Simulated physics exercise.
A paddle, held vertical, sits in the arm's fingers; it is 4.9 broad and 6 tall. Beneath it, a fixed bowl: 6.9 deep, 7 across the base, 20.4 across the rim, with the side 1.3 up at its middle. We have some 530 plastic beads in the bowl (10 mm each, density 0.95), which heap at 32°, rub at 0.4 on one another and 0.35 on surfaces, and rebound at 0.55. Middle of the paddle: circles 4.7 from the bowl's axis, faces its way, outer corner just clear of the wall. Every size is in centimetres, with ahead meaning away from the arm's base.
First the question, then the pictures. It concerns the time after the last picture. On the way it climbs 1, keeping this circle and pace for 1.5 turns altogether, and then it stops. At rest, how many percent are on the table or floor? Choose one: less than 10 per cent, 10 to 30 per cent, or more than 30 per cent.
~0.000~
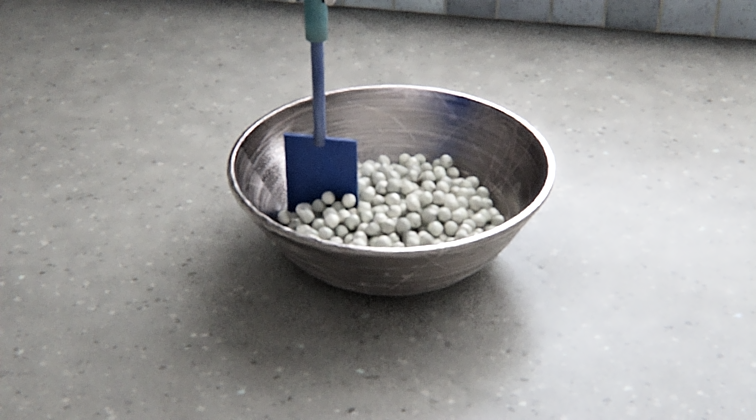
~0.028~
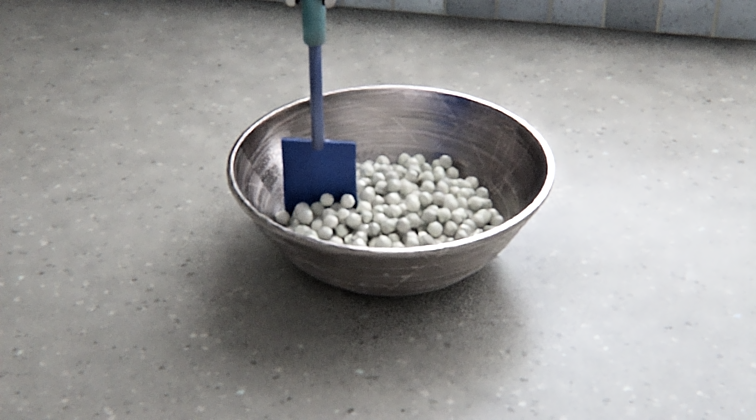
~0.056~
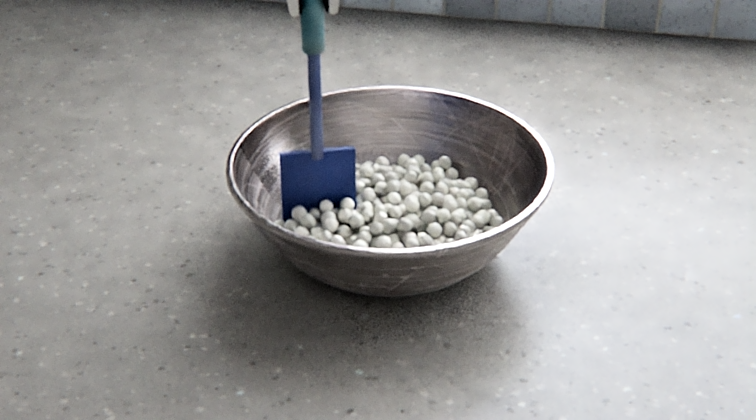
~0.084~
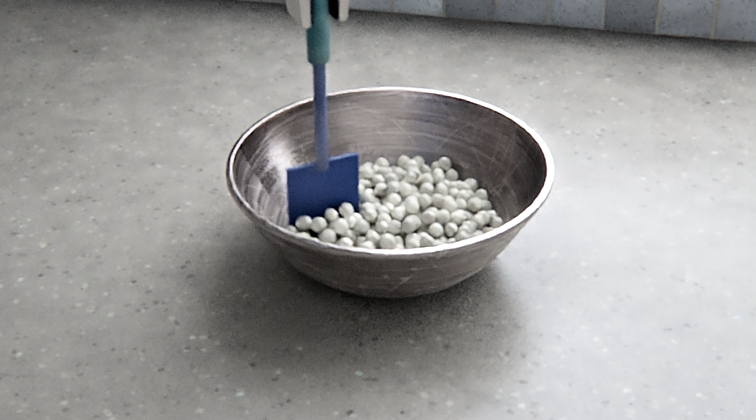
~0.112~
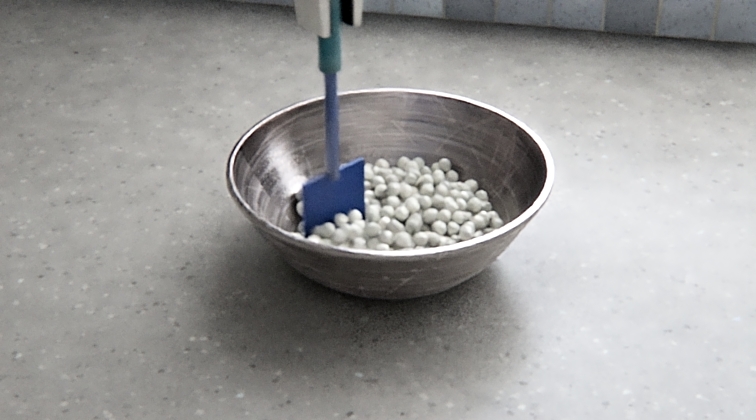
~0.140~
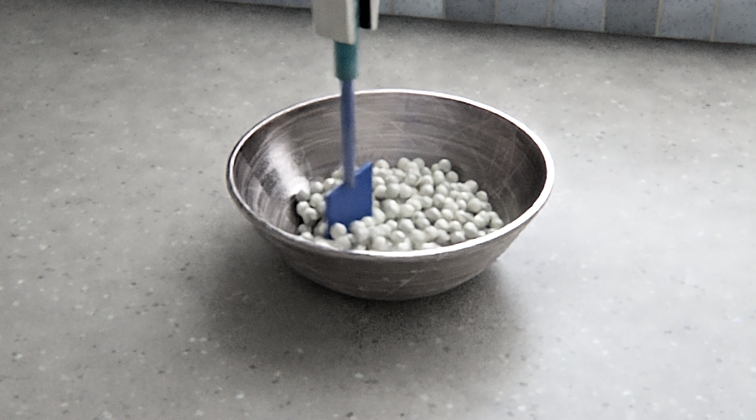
The share is less than 10 per cent.
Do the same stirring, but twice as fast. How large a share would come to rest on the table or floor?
Estimate: Near 35 in a hundred.
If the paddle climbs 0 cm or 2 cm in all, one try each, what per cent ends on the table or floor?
That gives about 5 per cent and 0 per cent, in order.
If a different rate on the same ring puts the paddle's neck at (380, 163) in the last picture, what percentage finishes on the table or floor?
Roughly 15 percent of it.
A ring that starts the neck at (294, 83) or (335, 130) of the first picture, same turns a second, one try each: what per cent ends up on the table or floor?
Near 0 and 0 in a hundred, one try each.
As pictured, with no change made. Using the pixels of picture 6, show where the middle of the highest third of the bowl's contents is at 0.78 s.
Estimated centre: (365, 244).
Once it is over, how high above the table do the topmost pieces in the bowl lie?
Roughly 6.0 cm.
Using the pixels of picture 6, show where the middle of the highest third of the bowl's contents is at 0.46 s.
Near (406, 144).
After 0.46 s, 253° round, highest piece 9 above the table; 515 in the bowl, 5 on the table or floor, 6 in flight or on the tool.
After 0.78 s, 77° round, highest piece 8 above the table; 503 in the bowl, 20 on the table or floor, 3 in flight or on the tool.
After 1.14 s, 180° round, highest piece 6 above the table; 498 in the bowl, 28 on the table or floor.
After 1.84 s, 180° round, highest piece 6 above the table; 498 in the bowl, 28 on the table or floor.
At rest, 498 in the bowl, 28 on the table or floor. That is 5 % on the table or floor.
